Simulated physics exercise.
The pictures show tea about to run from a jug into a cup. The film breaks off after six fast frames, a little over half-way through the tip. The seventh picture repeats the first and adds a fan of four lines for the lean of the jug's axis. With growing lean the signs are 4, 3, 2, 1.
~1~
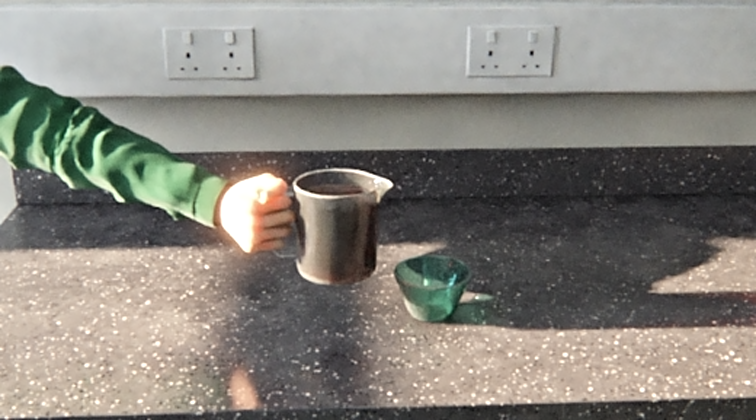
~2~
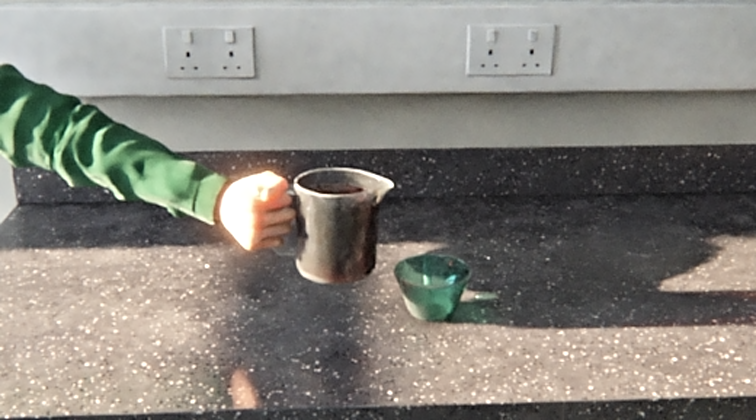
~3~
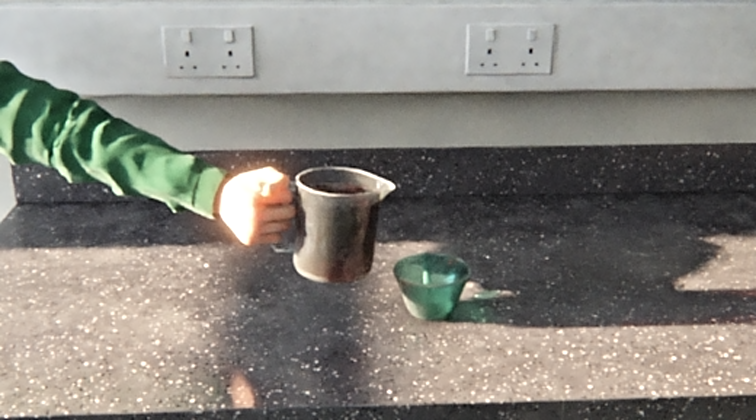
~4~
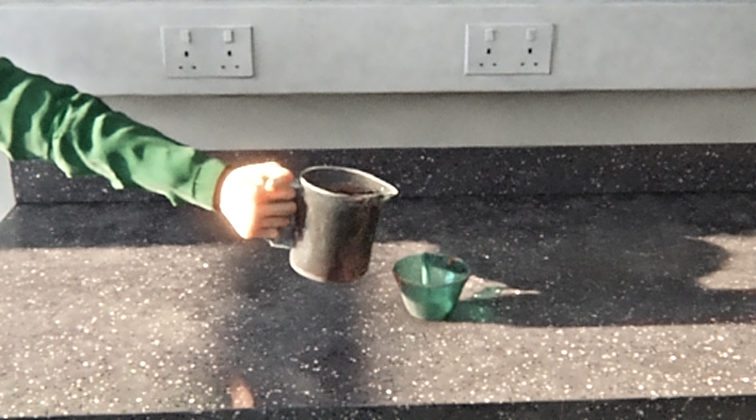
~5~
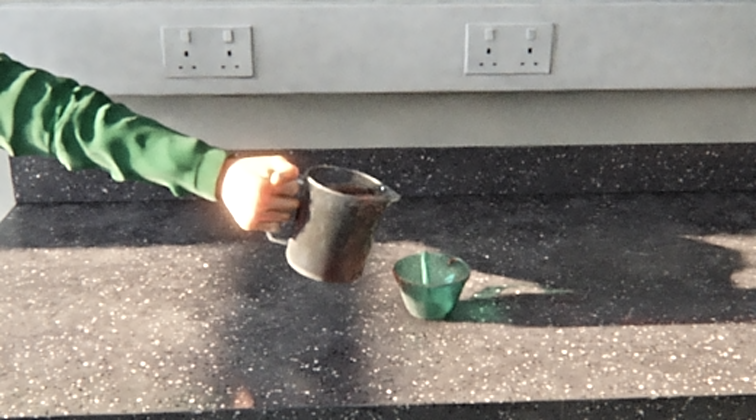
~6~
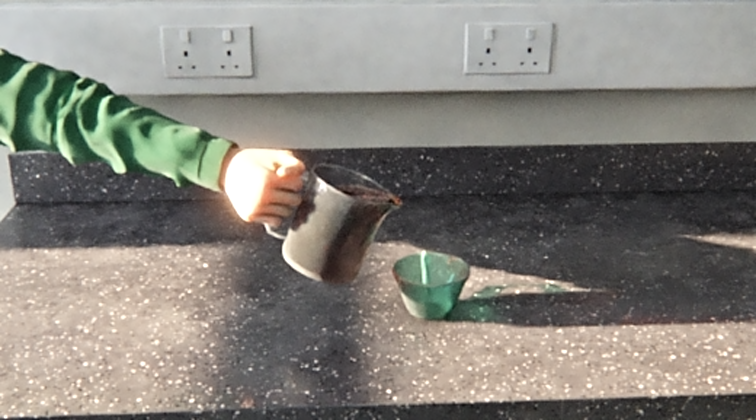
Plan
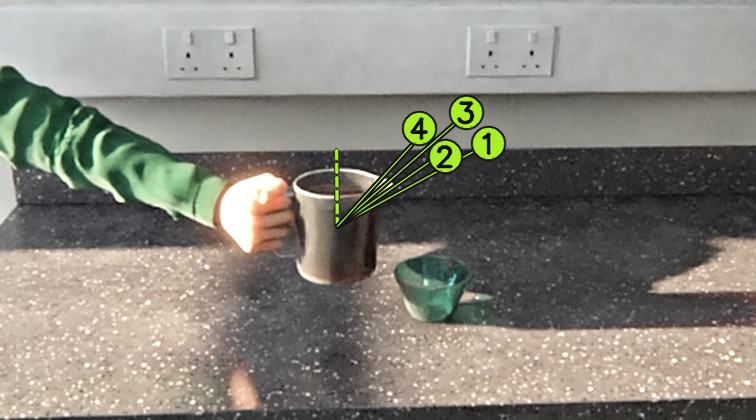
On a speckled dark countertop beneath two wall sockets, a hand in a green sleeve held a dark jug upright beside a small green cup, then slowly tilted it a little to the right.
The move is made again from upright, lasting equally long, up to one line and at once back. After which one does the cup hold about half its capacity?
Choose 4.
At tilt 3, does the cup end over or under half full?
Over half.
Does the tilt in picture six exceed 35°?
No.
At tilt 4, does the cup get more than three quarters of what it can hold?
No, it does not.
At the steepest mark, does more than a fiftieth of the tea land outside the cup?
Yes.
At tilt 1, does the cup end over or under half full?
Over half.
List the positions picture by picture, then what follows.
Upright, lip at (390, 184); rim of the cup round (433, 271); nothing has left yet.
Upright, lip at (391, 184); nothing has left yet.
Tipped about 4°, lip at (393, 186); nothing has left yet.
Tipped about 9°, lip at (395, 191); nothing has left yet.
Tipped about 15°, lip at (398, 197); nothing has left yet.
Tipped about 21°, lip at (401, 203); nothing has left yet.
On the marked copy, 1 at (473, 151); 2 at (428, 162); 3 at (453, 124); 4 at (412, 144).
With 1, the cup ends with about 90 % of what it can hold; 12 % of the tea is spilt.
With 2, the cup ends with about 85 % of what it can hold; 4 % of the tea is spilt.
With 3, the cup ends with about 70 % of what it can hold.
With 4, the cup ends with about 49 % of what it can hold.
